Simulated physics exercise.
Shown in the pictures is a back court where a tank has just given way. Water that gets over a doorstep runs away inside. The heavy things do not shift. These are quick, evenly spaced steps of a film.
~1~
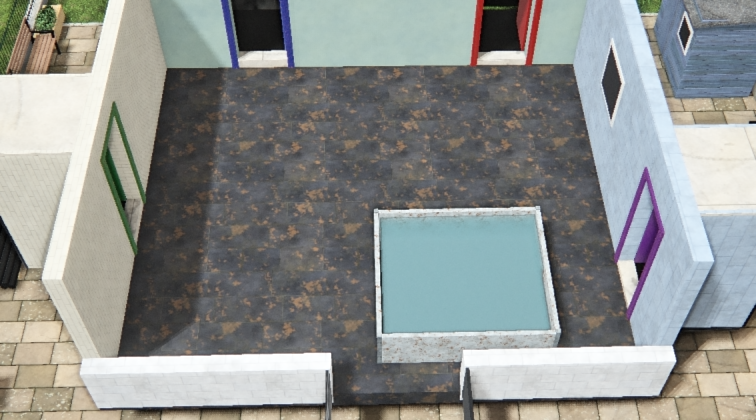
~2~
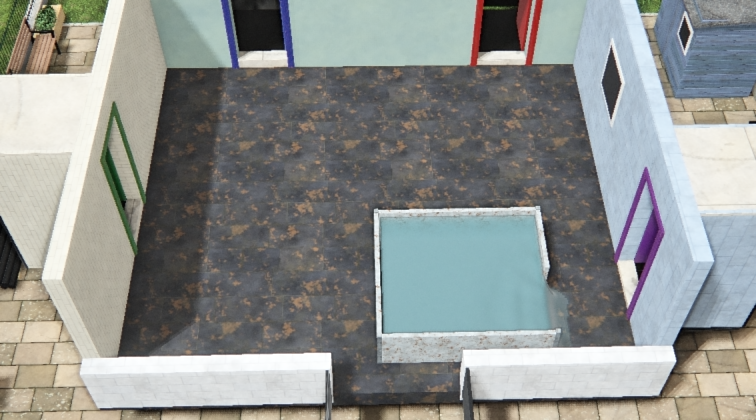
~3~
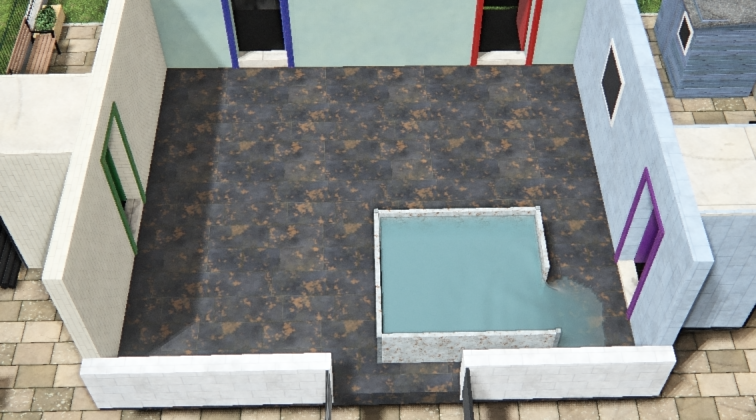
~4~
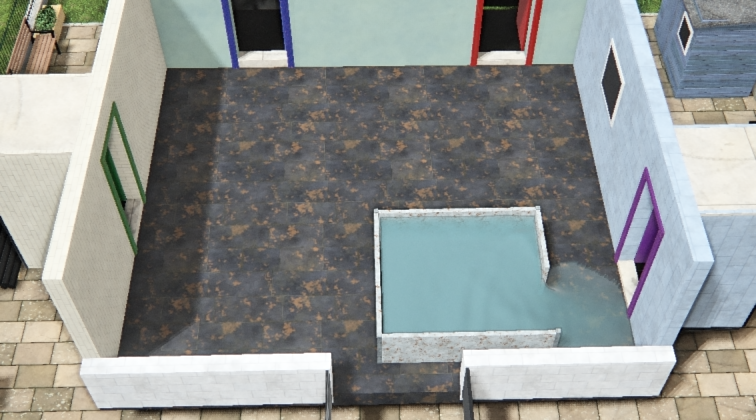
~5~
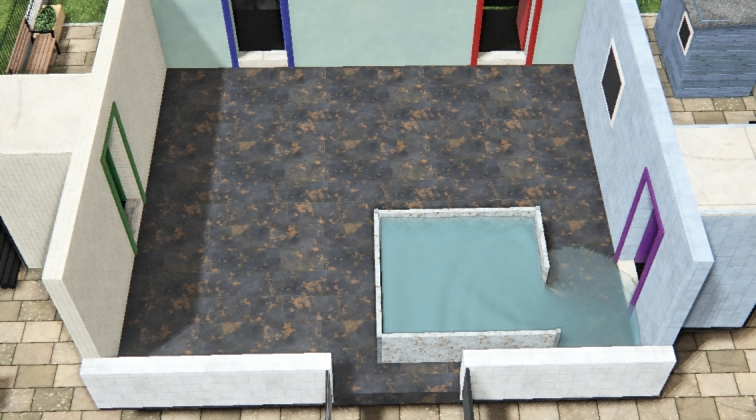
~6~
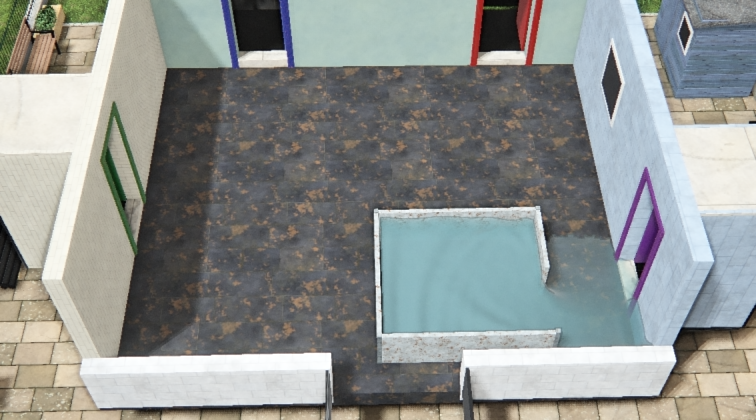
At the start, a low-walled tank of still blue-green water stands whole in a dark-tiled courtyard. Its right side opens near the front corner, and water pours out across the tiles toward the right wall. The shallow sheet then spreads along that wall, reaching past the purple-framed doorway toward the back.
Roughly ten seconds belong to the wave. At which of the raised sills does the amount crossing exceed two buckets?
As I see it, red door: Too much water; purple door: Too much water; blue door: Little enough water; green door: Little enough water.
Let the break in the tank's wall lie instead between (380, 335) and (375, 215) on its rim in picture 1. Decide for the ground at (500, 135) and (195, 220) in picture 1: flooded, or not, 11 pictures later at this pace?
Unwetted, then submerged.
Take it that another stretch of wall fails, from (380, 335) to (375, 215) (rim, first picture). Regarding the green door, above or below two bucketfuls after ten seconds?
As far as I can tell, the green door breaks the threshold.
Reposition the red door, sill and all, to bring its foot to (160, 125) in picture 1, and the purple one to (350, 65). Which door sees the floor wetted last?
The answer is the green-painted one.
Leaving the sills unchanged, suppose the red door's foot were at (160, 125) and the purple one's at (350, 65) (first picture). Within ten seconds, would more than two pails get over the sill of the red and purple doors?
Well, the red one stays short of the threshold, and the purple one stays short of the threshold.
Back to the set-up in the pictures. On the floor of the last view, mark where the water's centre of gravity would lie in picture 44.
Near (484, 234) in the last view.
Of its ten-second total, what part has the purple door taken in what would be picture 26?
I'd say some 60 per cent.
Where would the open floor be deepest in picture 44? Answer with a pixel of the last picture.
Approximate pixel: (609, 373).
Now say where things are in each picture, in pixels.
In the first picture, the water tank at (462, 272) is whole and still.
In the second picture, the front is at (554, 292), out from the gap at (546, 315).
In the third picture, water pours out at (545, 317) and has run to (590, 295).
In the fourth picture, the front is at (622, 298), out from the gap at (545, 318).
In the fifth picture, the front is at (615, 265), out from the gap at (545, 318).
In the sixth picture, the front is at (611, 246), out from the gap at (545, 318).
A moment on, water covers 5 % of the floor; the red door not reached, the purple door far over two buckets in, the blue door not reached, the green door not reached.
Next, water covers 15 % of the floor; the red door not reached, the purple door far over two buckets in, the blue door not reached, the green door not reached.
Then, water covers 35 % of the floor; the red door under two buckets in, the purple door far over two buckets in, the blue door not reached, the green door not reached.
Later, water covers 45 % of the floor; the red door over two buckets in, the purple door far over two buckets in, the blue door wet at the sill, nothing in, the green door not reached.
In the end, water covers 80 % of the floor; the red door over two buckets in, the purple door far over two buckets in, the blue door wet at the sill, nothing in, the green door wet at the sill, nothing in.
